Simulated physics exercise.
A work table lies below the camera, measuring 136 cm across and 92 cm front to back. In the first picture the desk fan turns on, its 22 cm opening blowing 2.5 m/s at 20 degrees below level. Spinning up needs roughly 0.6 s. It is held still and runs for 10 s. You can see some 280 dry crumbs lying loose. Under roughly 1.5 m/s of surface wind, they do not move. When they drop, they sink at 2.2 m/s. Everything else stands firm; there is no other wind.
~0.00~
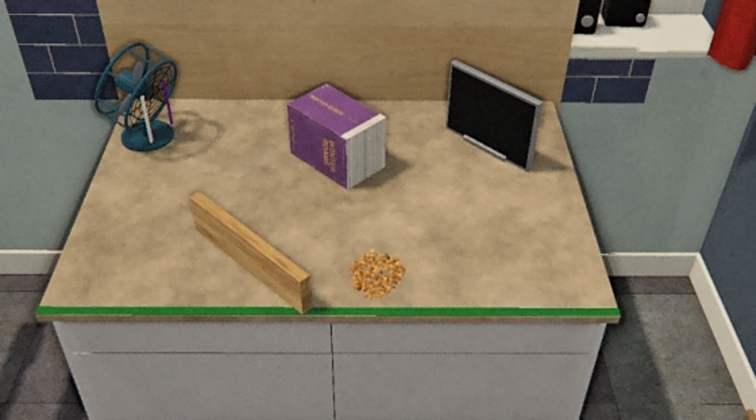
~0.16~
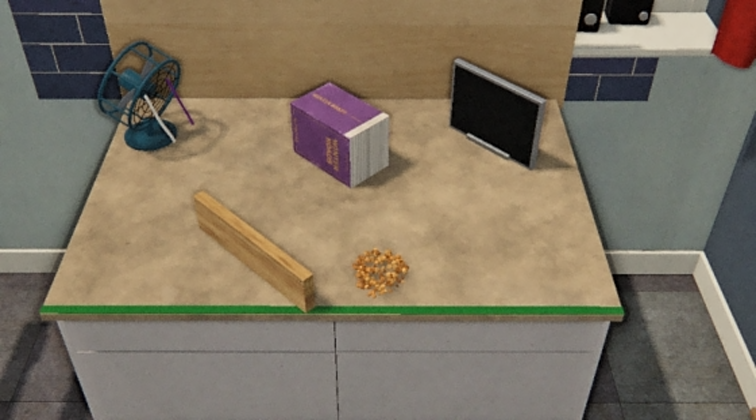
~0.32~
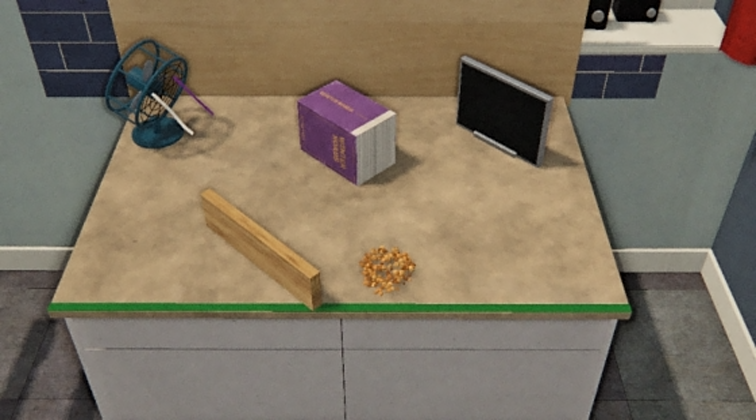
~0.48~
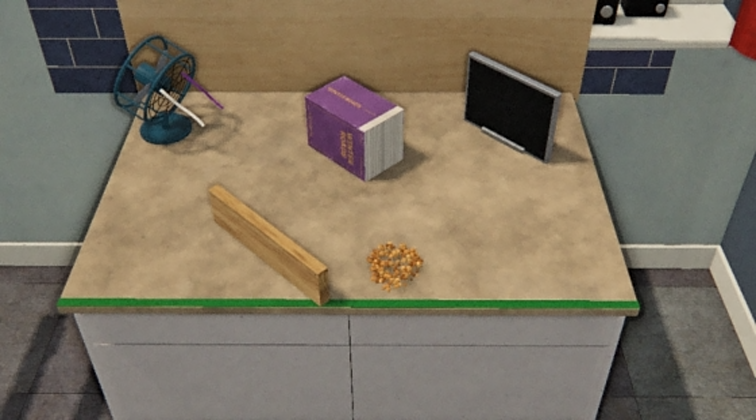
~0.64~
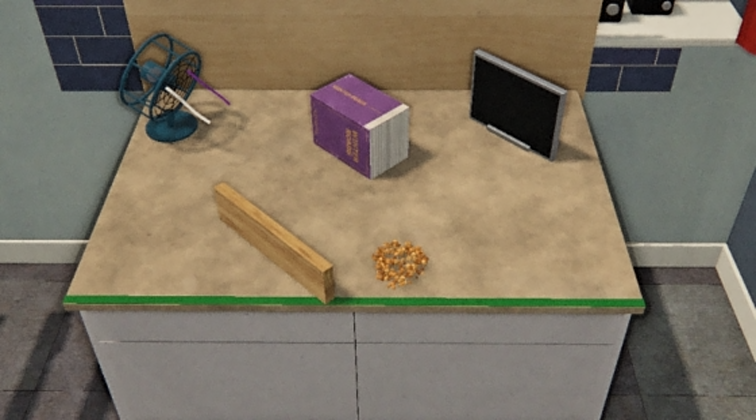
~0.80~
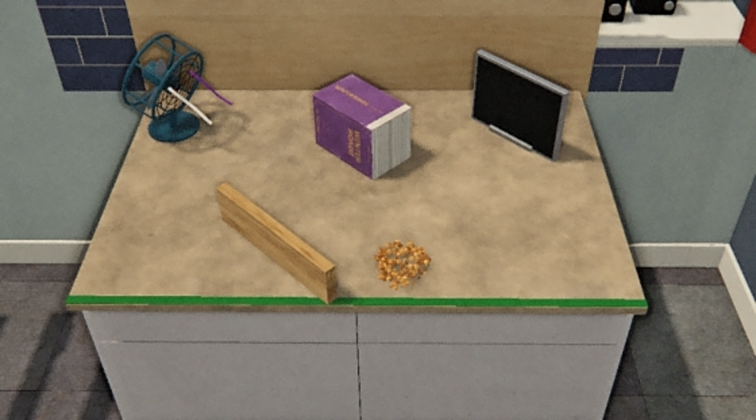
On a work table with a green front edge, a blue desk fan stood behind a wooden board, a purple book, a dark screen and some orange crumbs, and none of the crumbs stirred.
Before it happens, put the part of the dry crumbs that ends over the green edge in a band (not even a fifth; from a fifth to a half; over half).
Over fifty percent.
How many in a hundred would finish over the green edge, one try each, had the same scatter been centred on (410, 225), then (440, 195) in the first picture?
In turn: 25 per cent, 0 per cent.
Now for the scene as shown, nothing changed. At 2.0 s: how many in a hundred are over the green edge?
Roughly 100 per cent.
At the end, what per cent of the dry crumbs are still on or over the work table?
Roughly 0 %.
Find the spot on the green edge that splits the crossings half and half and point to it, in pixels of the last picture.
Roughly at pixel (449, 306).
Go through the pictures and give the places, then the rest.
In the first picture, the middle of the dry crumbs is near (377, 274), none has stirred yet and the mouth of the desk fan is at (137, 88).
In the second picture, the middle of the dry crumbs is near (376, 273), none has stirred yet and the green edge is centred on (333, 314).
In the third picture, the middle of the dry crumbs is near (383, 271), none has stirred yet, the top of a board is at (257, 230) and the top of a book is at (346, 107).
In the fourth picture, the middle of the dry crumbs is near (390, 266) and none has stirred yet.
In the fifth picture, the middle of the dry crumbs is near (396, 264) and none has stirred yet.
In the sixth picture, the middle of the dry crumbs is near (398, 265) and none has stirred yet.
After 2.0 s the count stands so, 100 % are over the green edge.
After 3.2 s the count stands so, 100 % are over the green edge.
After 5.5 s the count stands so, 100 % are over the green edge.
After 10.0 s, at the end, 100 % are over the green edge.
